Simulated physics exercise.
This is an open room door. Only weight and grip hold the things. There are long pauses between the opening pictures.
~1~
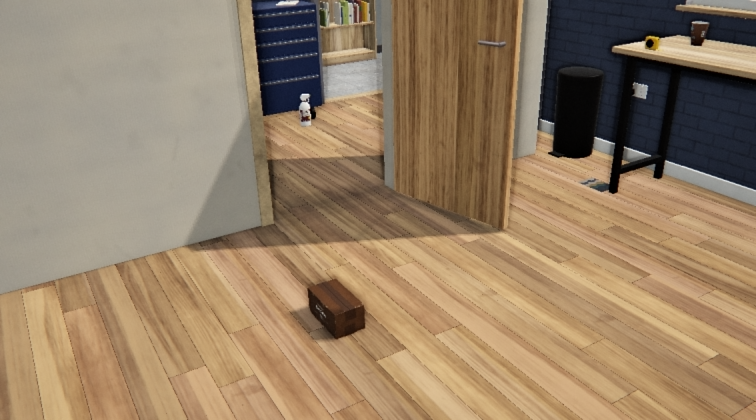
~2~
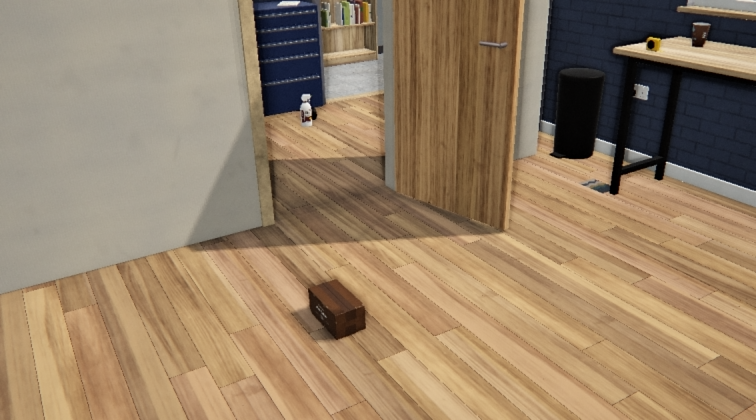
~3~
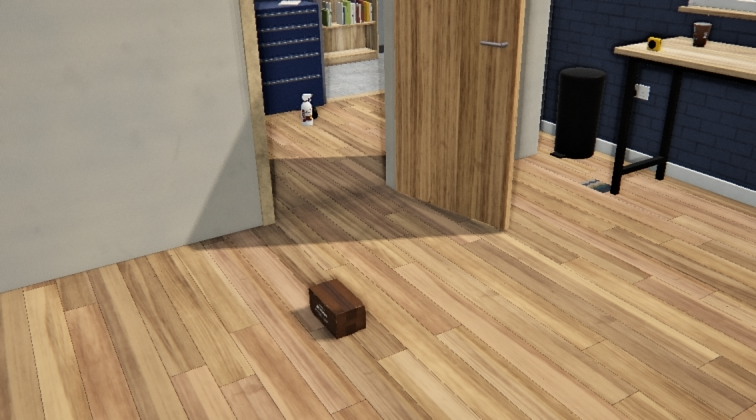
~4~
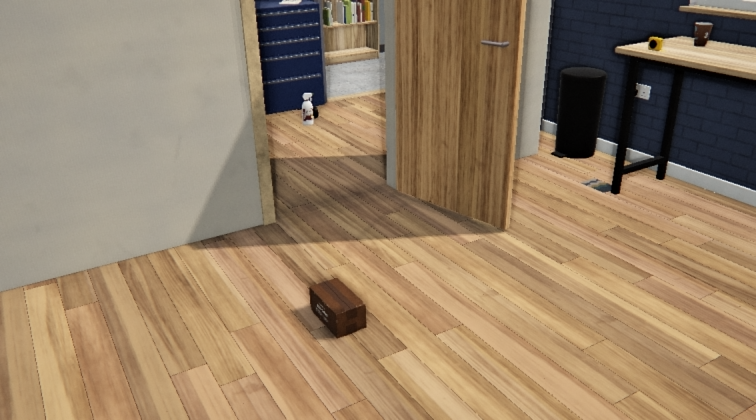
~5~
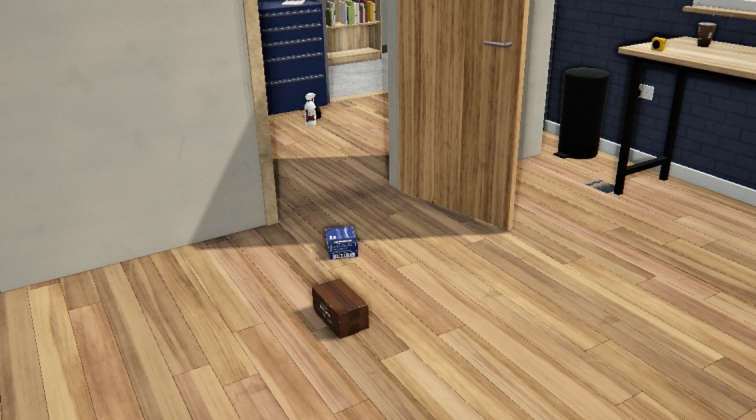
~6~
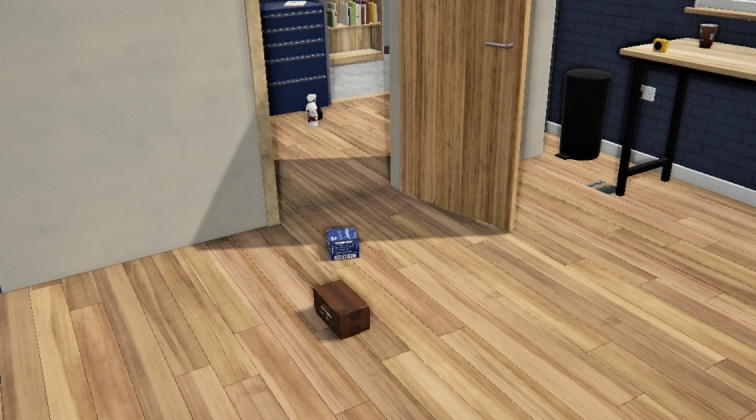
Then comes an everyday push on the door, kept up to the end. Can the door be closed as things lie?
Here the door reaches the frame.
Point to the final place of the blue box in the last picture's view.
Around (297, 241).
Then, 1.40 s on from there, door at 59°.
Then, 2.10 s on from there, door at 29°; blue box shifted about its own width near (311, 241).
In the end, door at 0°; moved from the start, blue box; brown parcel unmoved. At the end, from the last picture's camera, blue box near (297, 241).
